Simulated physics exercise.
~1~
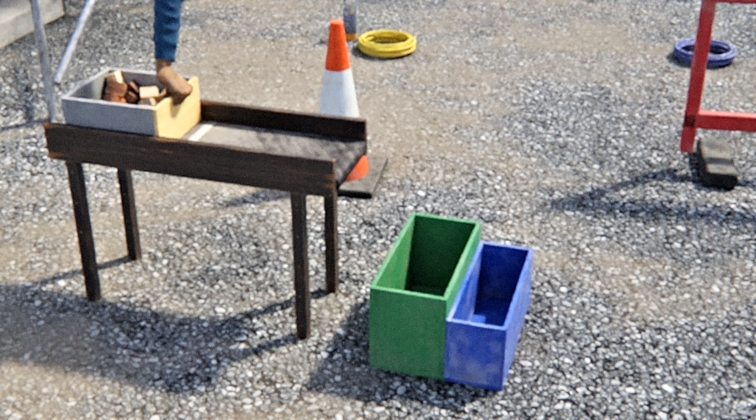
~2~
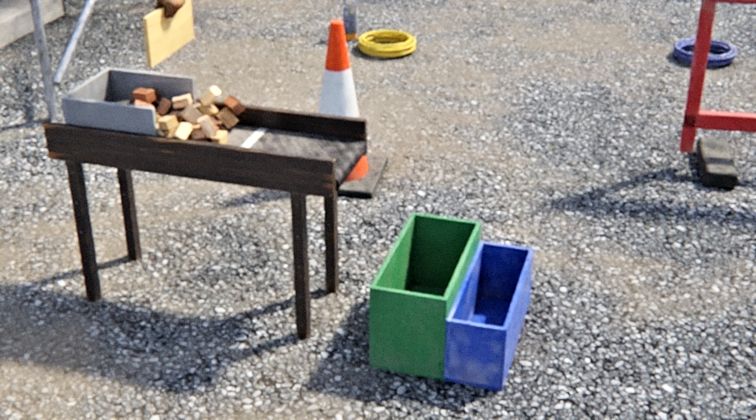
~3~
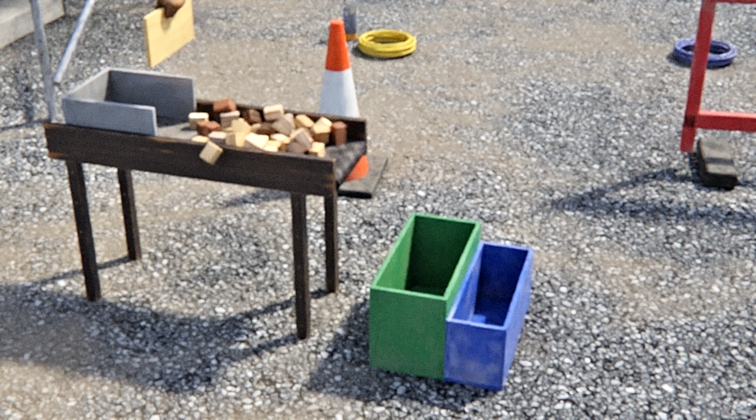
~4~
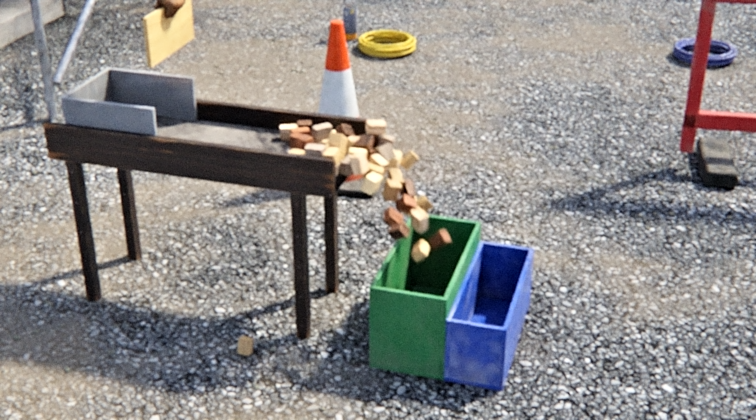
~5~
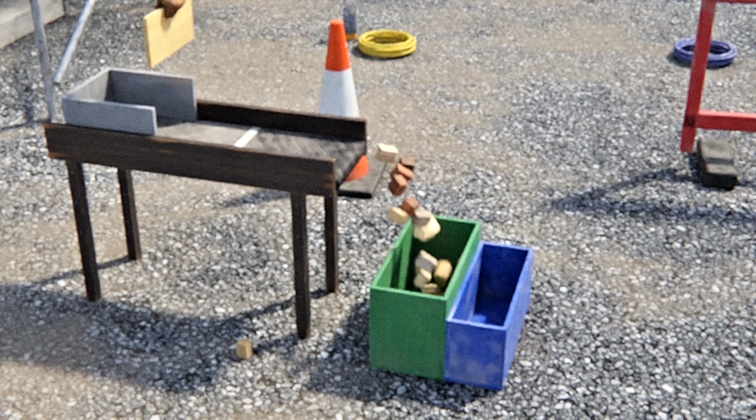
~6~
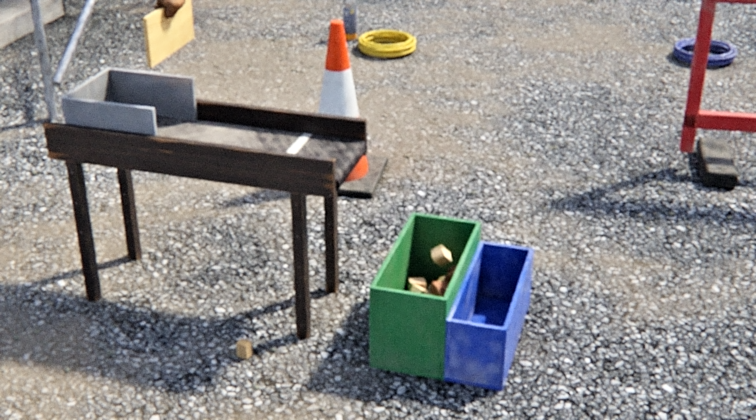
Wooden blocks ride the belt rightward and tumble into the green bin, one landing on the gravel.
